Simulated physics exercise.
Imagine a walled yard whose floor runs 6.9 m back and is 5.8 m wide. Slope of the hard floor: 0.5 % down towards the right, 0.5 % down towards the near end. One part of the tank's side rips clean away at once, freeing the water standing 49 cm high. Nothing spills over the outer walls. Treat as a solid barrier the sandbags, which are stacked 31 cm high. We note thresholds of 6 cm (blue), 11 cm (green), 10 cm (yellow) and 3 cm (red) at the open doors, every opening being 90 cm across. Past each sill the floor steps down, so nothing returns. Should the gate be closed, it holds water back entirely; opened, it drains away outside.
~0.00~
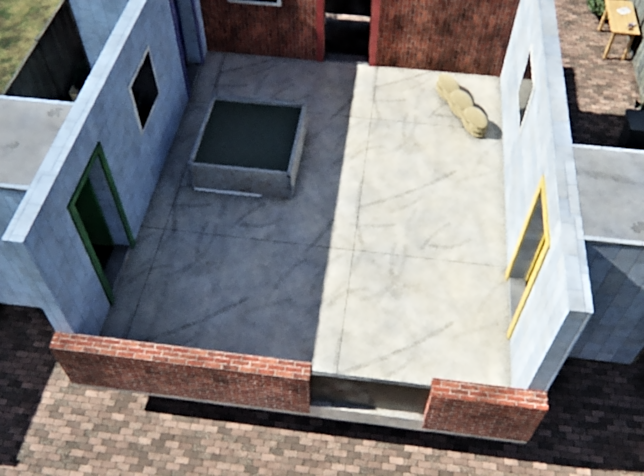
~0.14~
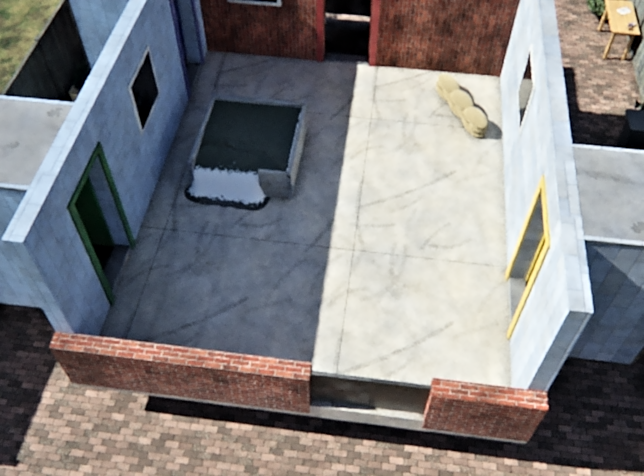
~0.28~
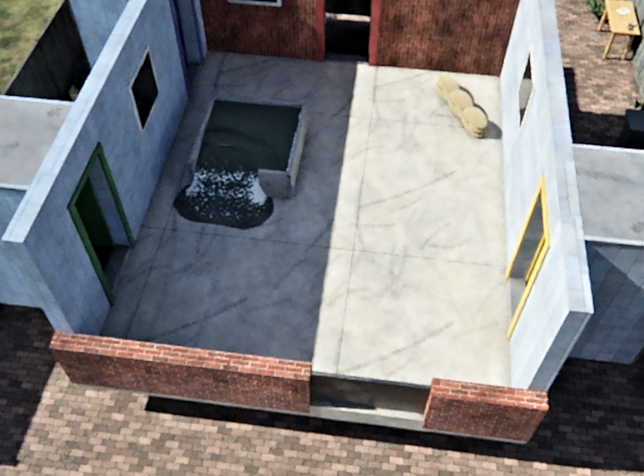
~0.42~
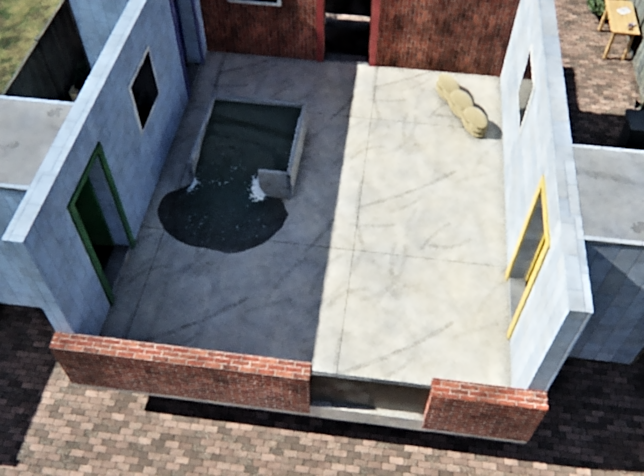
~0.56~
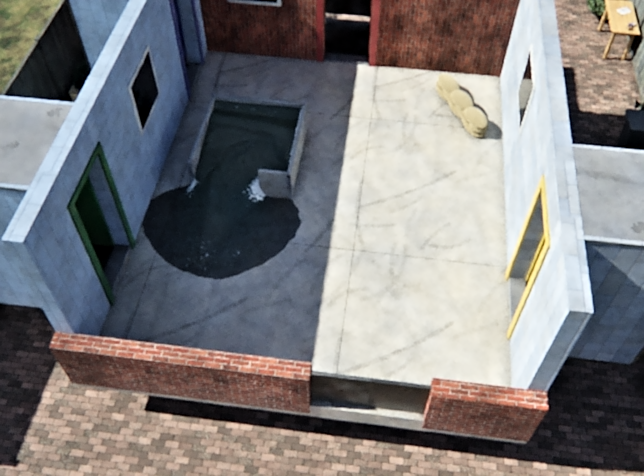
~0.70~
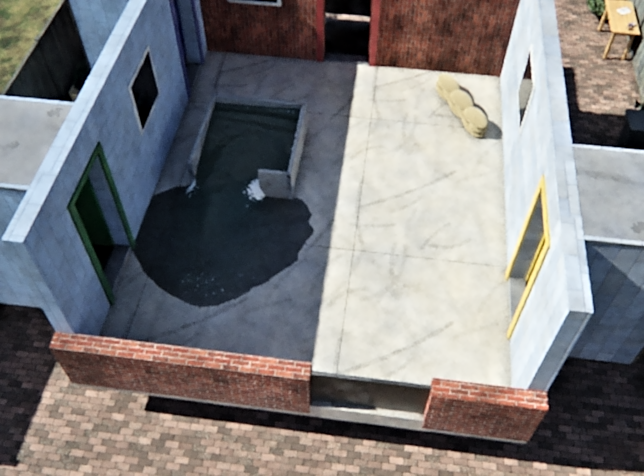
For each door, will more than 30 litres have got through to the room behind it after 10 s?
The blue door: No, not more than 30 litres; the green door: No, not more than 30 litres; the yellow door: No, not more than 30 litres; the red door: No, not more than 30 litres.
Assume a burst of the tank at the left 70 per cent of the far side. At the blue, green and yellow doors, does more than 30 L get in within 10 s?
Then blue would come out on the high side, green on the low side and yellow on the low side.
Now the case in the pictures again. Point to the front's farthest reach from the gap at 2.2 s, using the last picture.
Location: Approx. (351, 394) in the last view.
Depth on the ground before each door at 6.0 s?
Measured in centimetres, the blue door gives 0, the green door 7, the yellow door 12 and the red door 0.
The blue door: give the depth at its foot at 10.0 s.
I'd say close to 0.5 cm.
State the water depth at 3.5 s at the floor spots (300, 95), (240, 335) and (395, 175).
Depths in turn: Roughly 0, 14 and 0 centimetres.
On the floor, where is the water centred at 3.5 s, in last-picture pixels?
I'd put it close to (234, 265).
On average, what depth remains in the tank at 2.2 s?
20 cm.
After 1.4 s water covers 20 % of the floor and is deepest (25 cm) near (210, 192); blue door not reached, green door 13 cm at the sill, 0 L in, yellow door not reached, red door not reached.
After 2.2 s water covers 25 % of the floor and is deepest (32 cm) near (91, 360); blue door not reached, green door 13 cm at the sill, 2 L in, yellow door not reached, red door not reached.
After 3.5 s water covers 30 % of the floor and is deepest (18 cm) near (116, 363); blue door not reached, green door 10 cm at the sill, 4 L in, yellow door not reached, red door not reached.
After 6.0 s water covers 50 % of the floor and is deepest (14 cm) near (459, 407); blue door not reached, green door 7 cm at the sill, 6 L in, yellow door 12 cm at the sill, 3 L in, red door not reached.
After 10.0 s water covers 75 % of the floor and is deepest (10 cm) near (473, 409); blue door not reached, green door 4 cm at the sill, 6 L in, yellow door 7 cm at the sill, 6 L in, red door not reached.
